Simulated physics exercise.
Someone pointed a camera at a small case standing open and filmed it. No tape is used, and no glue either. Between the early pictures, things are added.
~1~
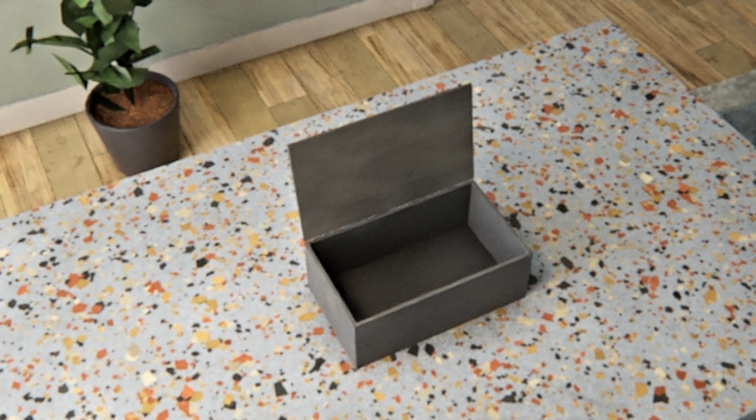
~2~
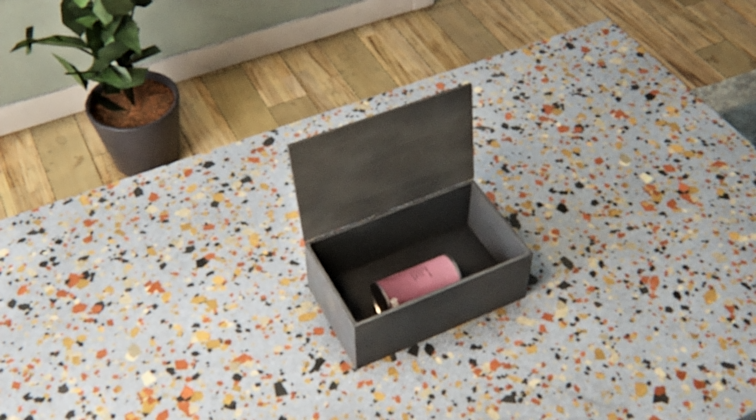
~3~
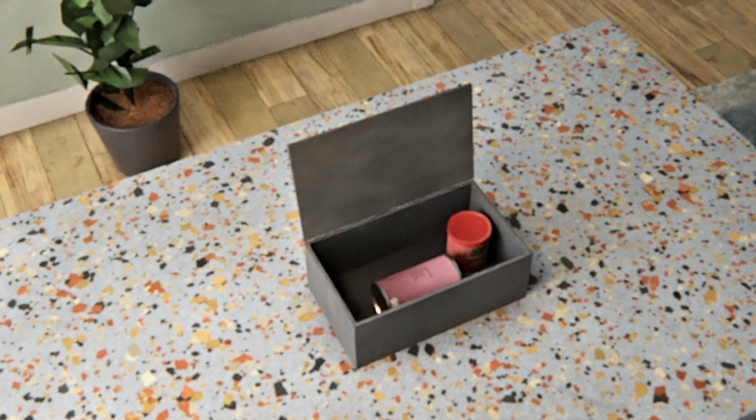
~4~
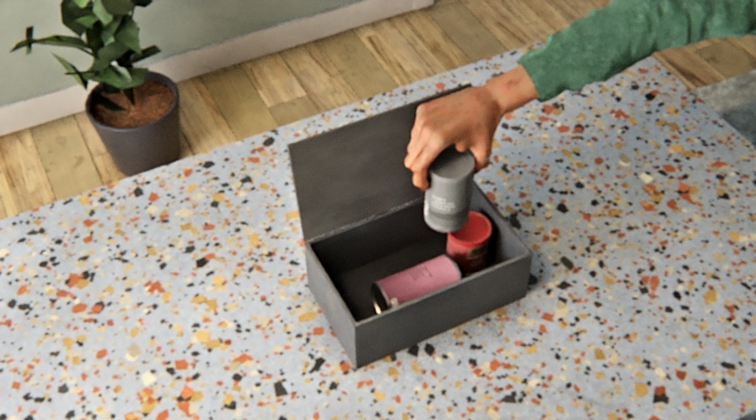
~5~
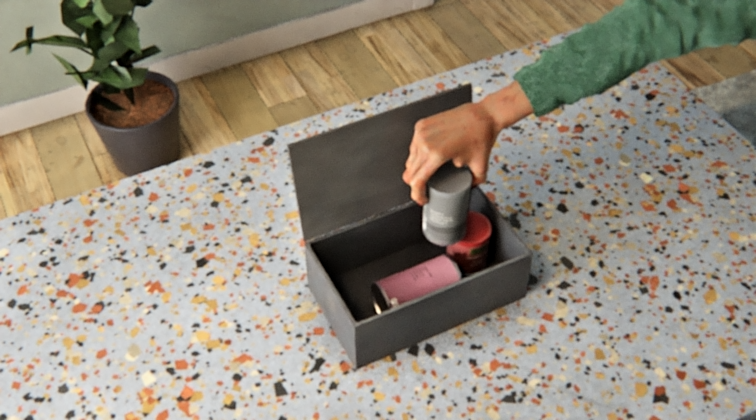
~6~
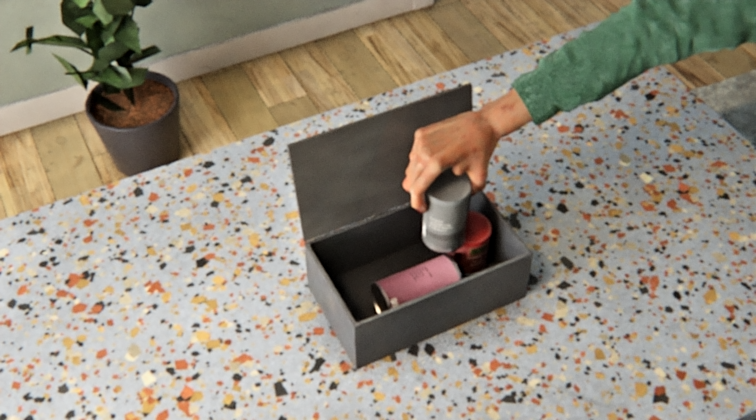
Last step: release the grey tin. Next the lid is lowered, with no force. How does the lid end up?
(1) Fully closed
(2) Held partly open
Fully closed.
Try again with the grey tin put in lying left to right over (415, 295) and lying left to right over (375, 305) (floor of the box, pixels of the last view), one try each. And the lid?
The lid settles down with the first placement and settles down with the second.
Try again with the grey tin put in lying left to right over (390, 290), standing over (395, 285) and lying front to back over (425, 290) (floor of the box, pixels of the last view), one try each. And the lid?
With the first placement it closes properly, with the second it doesn't close, and with the third it doesn't close.
Then, 0.50 s after the last picture, grey tin on its side near (374, 269).
Then, 1.50 s after the last picture, lid 66° above the rim; grey tin on its side near (367, 275); pink tin rolled a little.
Then, 2.10 s after the last picture, lid 23° above the rim; grey tin on its side near (367, 275); pink tin rolled a little.
At rest, lid shut; tipped over in the box, grey tin; the other 2 in place. Seen from the same camera at the end, grey tin near (367, 275).
